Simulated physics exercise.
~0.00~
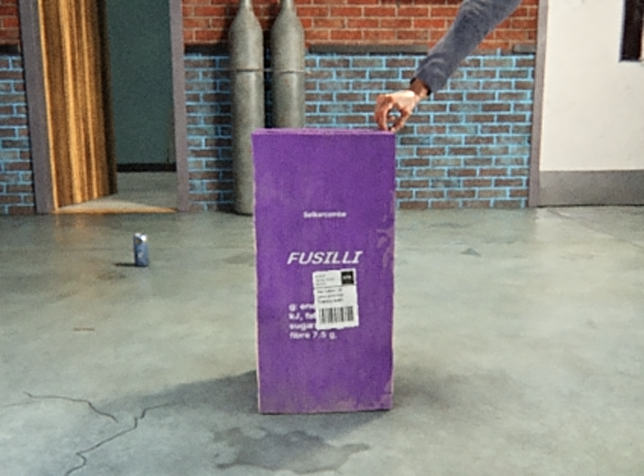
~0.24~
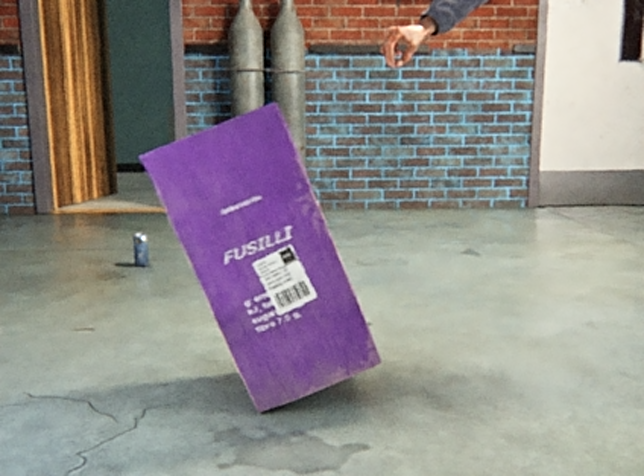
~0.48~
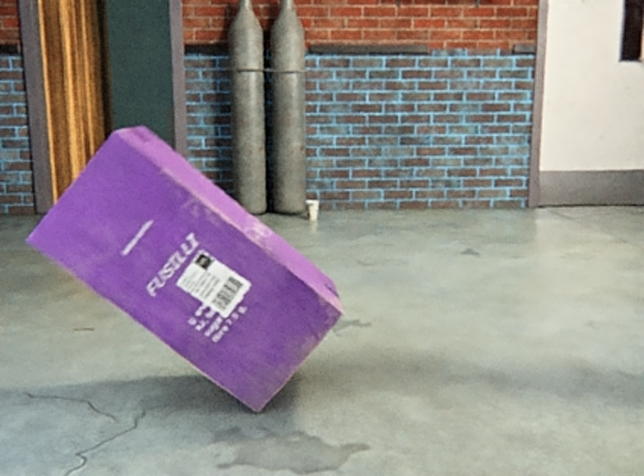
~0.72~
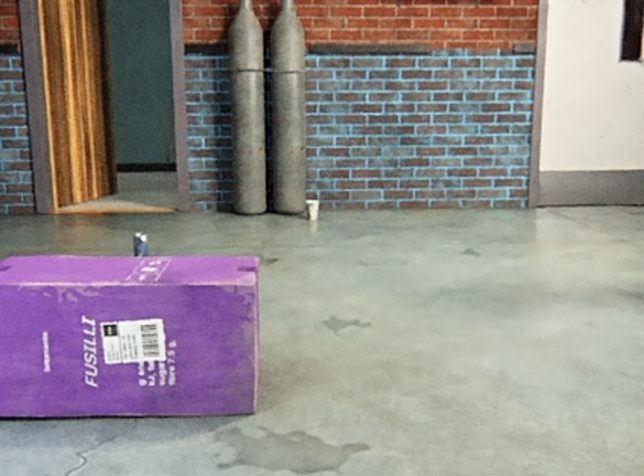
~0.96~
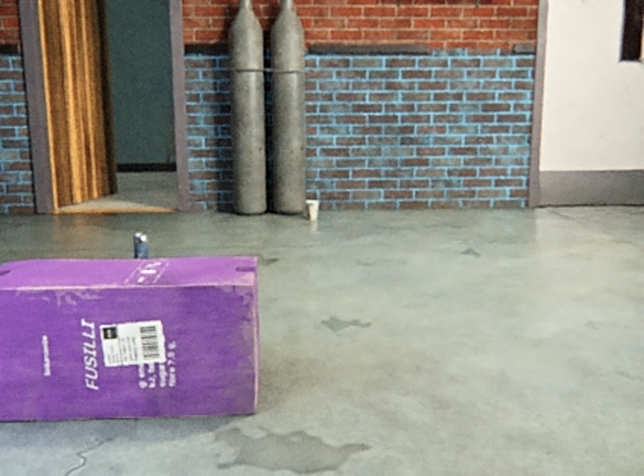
Hand shoving the top of a tall purple fusilli box, which tips left, topples and ends lying on its side.
